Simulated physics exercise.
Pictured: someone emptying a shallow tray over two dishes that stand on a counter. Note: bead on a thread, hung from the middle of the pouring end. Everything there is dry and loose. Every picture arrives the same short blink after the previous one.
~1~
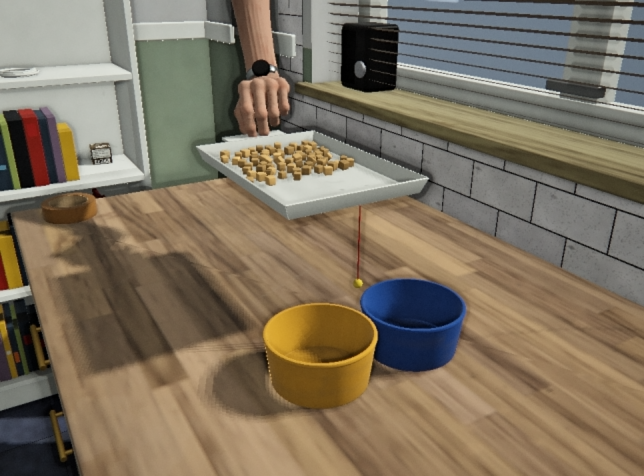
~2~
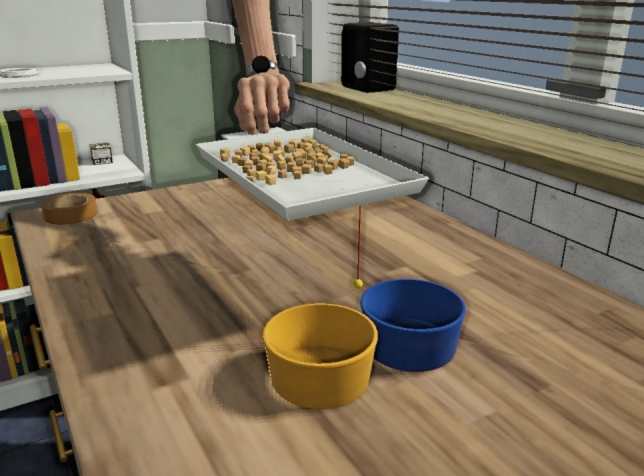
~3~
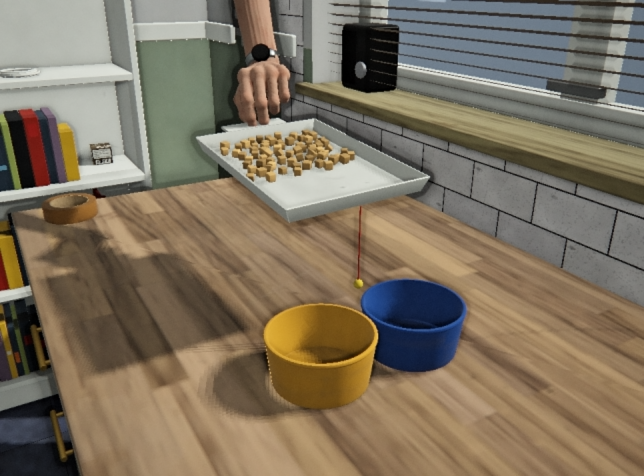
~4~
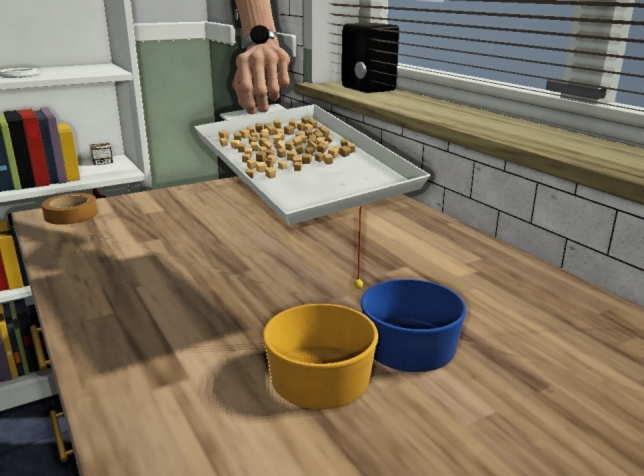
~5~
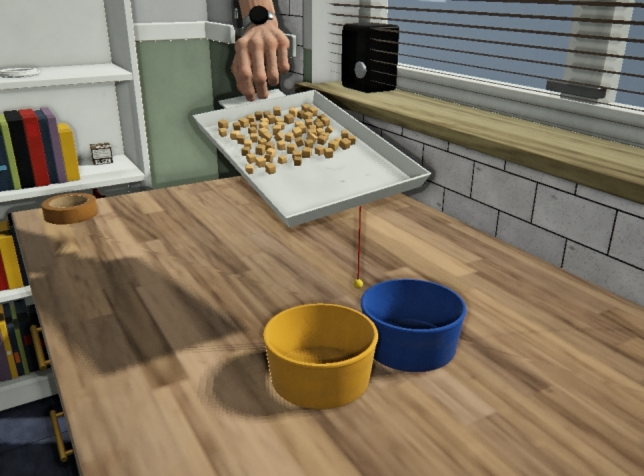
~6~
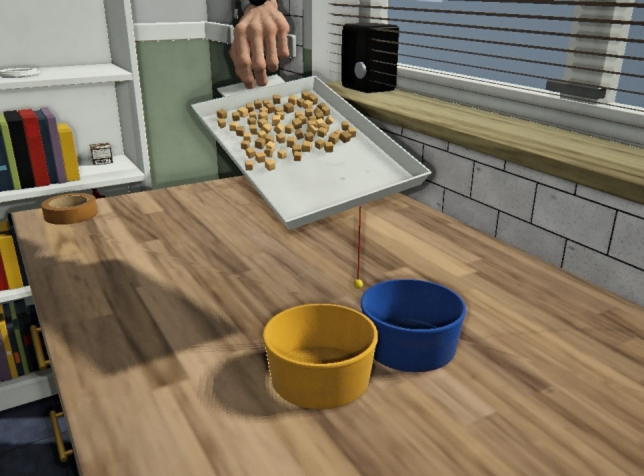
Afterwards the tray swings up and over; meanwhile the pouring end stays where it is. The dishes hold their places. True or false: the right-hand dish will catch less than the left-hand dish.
True.
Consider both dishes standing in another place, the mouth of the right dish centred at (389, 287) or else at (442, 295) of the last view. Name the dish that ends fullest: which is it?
Case one: The dish at left. Case two: The dish at left.
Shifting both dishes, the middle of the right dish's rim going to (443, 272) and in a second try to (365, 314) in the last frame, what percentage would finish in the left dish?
Trial 1 near 10 percent, trial 2 near 50 percent.
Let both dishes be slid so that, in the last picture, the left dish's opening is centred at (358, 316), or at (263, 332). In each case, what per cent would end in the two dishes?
Roughly 40 per cent, then roughly 70 per cent.
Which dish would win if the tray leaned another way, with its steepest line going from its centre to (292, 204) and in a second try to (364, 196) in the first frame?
In turn: The left-hand dish; right.
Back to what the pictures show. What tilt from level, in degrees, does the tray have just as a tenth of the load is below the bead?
It sits at roughly 70°.
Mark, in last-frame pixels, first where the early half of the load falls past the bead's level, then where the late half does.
Early-half point (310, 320); late-half point (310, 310).
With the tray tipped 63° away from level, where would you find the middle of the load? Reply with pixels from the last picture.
Close to (303, 210).
Just after the last frame, tray tipped steeply; the larger part on the tray; roughly a quarter in the air.
A moment on, tray tipped past a quarter turn; about a tenth on the tray; the larger part in the left dish; just a few in the right dish; about a tenth outside both; just a few in the air.
Further on, tray tipped past a quarter turn; the larger part in the left dish; just a few in the right dish; about a tenth outside both.
When it is over, tray tipped past a quarter turn; the larger part in the left dish; just a few in the right dish; about a tenth outside both.
